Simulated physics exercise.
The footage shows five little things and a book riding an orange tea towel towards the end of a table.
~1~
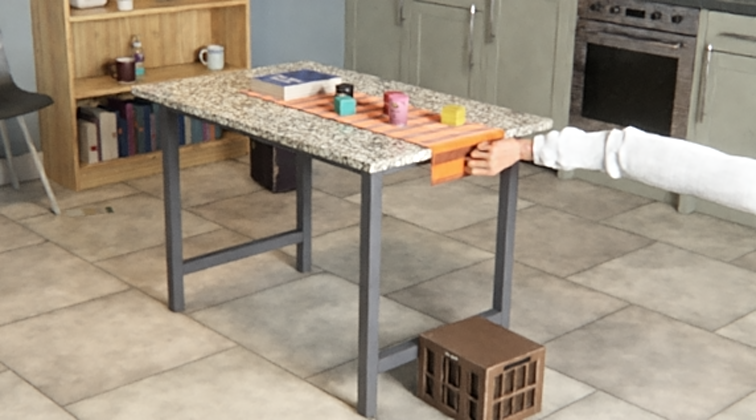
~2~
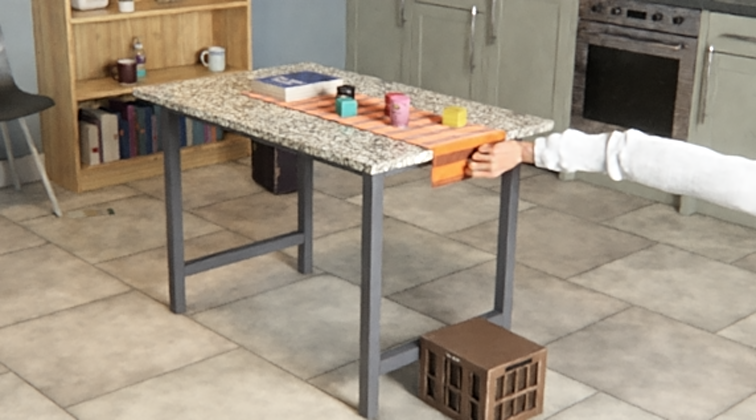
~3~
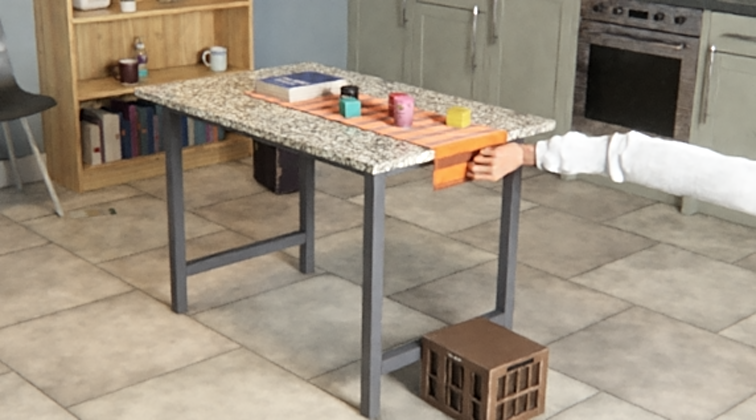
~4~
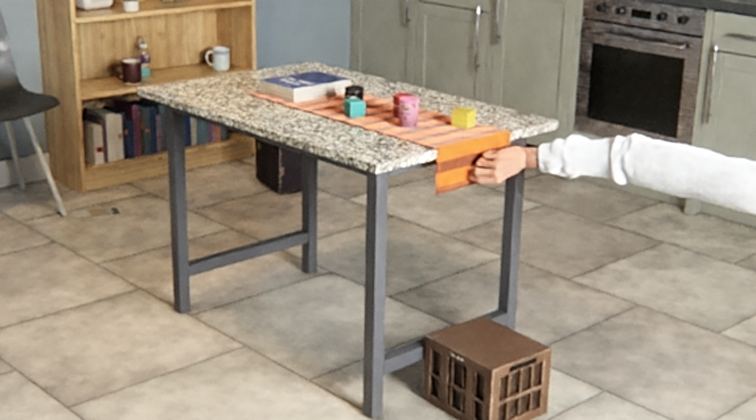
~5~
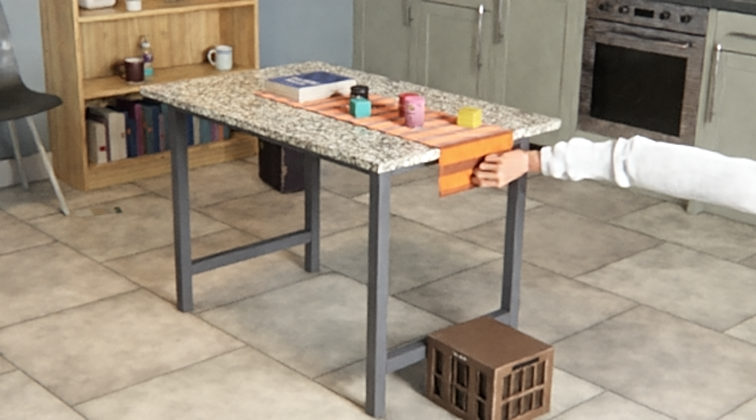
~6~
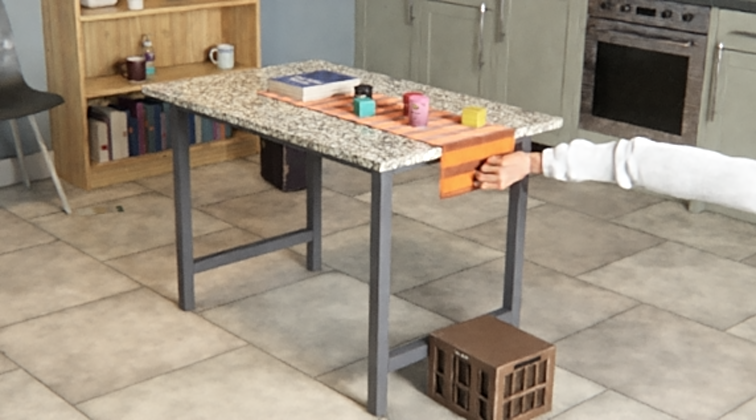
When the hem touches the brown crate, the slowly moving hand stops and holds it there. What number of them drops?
Tally: Four.
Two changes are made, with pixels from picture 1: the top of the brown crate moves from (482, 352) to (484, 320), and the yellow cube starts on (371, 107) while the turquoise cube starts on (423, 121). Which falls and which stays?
The yellow cube stays put; the turquoise cube is lost.
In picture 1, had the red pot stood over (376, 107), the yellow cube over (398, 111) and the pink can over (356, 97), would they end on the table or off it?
As for the red pot, it tips off; the yellow cube tips off; the pink can stays where it is.
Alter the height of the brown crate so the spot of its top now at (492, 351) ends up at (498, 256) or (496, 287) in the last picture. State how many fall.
The count comes out 1 and 2.
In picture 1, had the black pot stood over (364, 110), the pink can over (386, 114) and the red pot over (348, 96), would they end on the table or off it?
The black pot ends up off the top, the pink can ends up off the top, the red pot ends up on top still.
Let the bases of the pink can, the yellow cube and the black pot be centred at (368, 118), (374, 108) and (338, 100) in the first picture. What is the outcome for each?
Pink can: Lost. Yellow cube: Lost. Black pot: Safe.
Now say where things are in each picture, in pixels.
In the first frame, hem (431, 186); yellow cube (454, 107); pink can (399, 96); red pot (393, 93); turquoise cube (345, 98); black pot (345, 85); top of the crate (482, 352).
In the second frame, hem (431, 188); yellow cube (455, 109).
In the third frame, hem (433, 191); pink can (404, 98).
In the fourth frame, hem (436, 194); red pot (404, 95); top of the crate (488, 353).
In the fifth frame, hem (439, 197); turquoise cube (360, 100).
In the sixth frame, hem (439, 199); yellow cube (474, 109); pink can (419, 98); red pot (413, 94); turquoise cube (364, 100); black pot (364, 86).
Early on, hem near (476, 268); yellow cube and pink can gone.
Midway, hem near (475, 318); yellow cube, pink can, red pot and turquoise cube gone.
Finally, hem on the crate; yellow cube, pink can, red pot and turquoise cube gone. The count of fallen things is four.
